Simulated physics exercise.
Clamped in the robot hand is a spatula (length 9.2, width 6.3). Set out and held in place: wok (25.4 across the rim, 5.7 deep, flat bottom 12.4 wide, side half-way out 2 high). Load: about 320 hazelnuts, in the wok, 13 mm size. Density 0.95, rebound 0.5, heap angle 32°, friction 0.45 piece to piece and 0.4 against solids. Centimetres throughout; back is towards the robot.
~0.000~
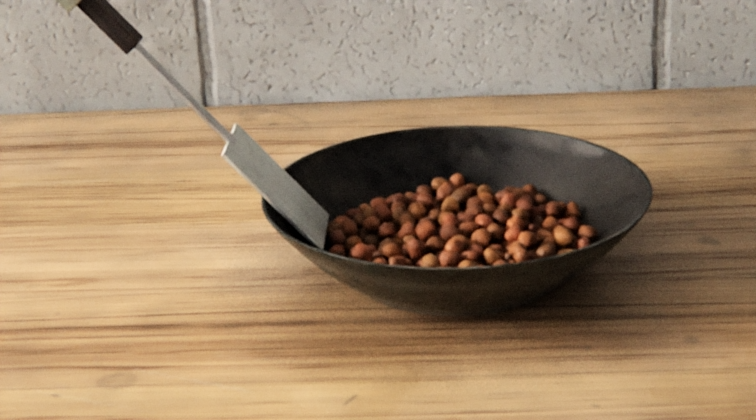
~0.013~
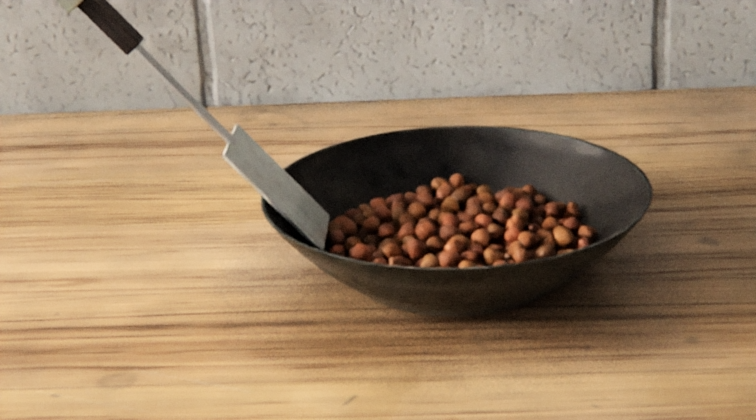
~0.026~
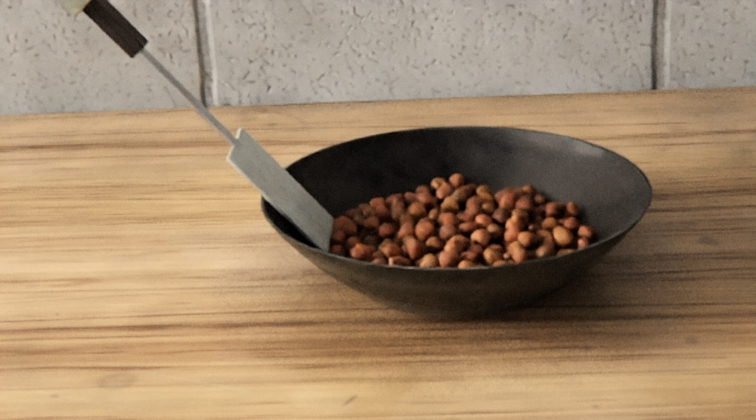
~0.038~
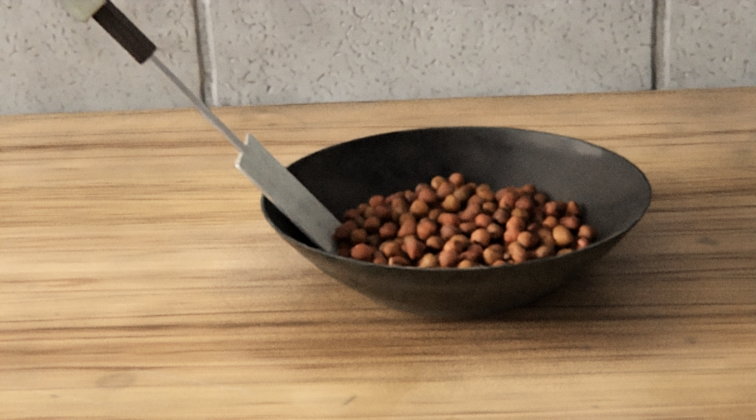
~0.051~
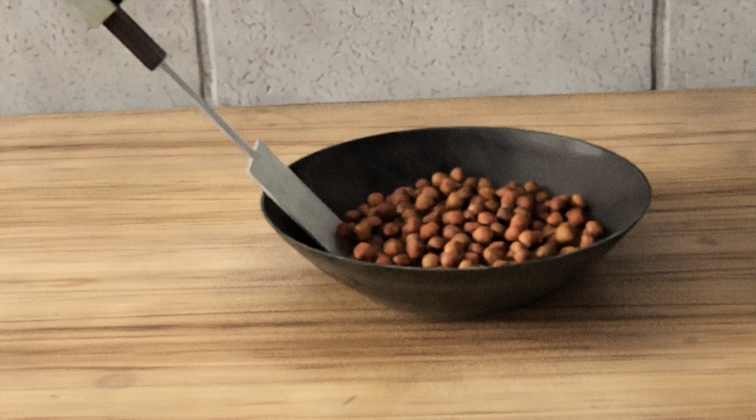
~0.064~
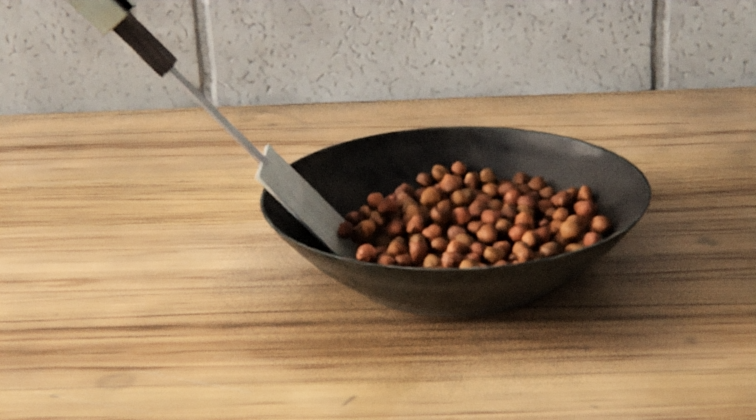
On a wooden worktop, a spatula sliding down into a dark wok from the left and nudging heaped brown hazelnuts slightly rightward.
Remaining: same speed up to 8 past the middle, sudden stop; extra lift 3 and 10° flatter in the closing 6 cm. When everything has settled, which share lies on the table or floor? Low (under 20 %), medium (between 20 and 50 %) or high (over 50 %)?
Share on the table or floor: Low (under 20 %).
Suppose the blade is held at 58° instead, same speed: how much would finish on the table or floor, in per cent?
In that case some 5 per cent.
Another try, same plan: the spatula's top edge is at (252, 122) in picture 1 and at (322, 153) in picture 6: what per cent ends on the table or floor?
About 25 per cent.
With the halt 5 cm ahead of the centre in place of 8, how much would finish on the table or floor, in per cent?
Then about 0 per cent.
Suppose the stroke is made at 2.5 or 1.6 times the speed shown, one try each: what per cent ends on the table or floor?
About 35 and 30 per cent.
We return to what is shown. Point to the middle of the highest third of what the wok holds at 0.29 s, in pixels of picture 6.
Near (540, 201).
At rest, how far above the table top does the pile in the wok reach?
About 7.0 cm.
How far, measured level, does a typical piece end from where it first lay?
Roughly 3 cm.
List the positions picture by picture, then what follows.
The first picture shows spatula top edge at (229, 139), sloping 50°; upper third of the load around (463, 226), from x 335 to 585, top at y 180; 325 in the wok.
The second picture shows spatula top edge at (230, 140), sloping 50°; upper third of the load around (463, 226), from x 335 to 585, top at y 180.
The third picture shows spatula top edge at (234, 143), sloping 50°; upper third of the load around (464, 226), from x 335 to 585, top at y 180.
The fourth picture shows spatula top edge at (243, 149), sloping 50°; upper third of the load around (465, 226), from x 340 to 585, top at y 180.
The fifth picture shows spatula top edge at (253, 155), sloping 50°; upper third of the load around (472, 222), from x 345 to 595, top at y 175.
The sixth picture shows spatula top edge at (262, 161), sloping 50°; upper third of the load around (480, 218), from x 345 to 600, top at y 170; 325 in the wok.
After 0.18 s, sloping 50°, highest piece 6 above the table; 325 in the wok.
After 0.29 s, sloping 46°, highest piece 7 above the table; 325 in the wok.
After 0.54 s, sloping 40°, highest piece 7 above the table; 296 in the wok, 26 on the table or floor, 3 on the blade or in flight.
After 1.59 s, sloping 40°, highest piece 6 above the table; 295 in the wok, 30 on the table or floor.
At rest, 295 in the wok, 30 on the table or floor. That is 9 % on the table or floor.
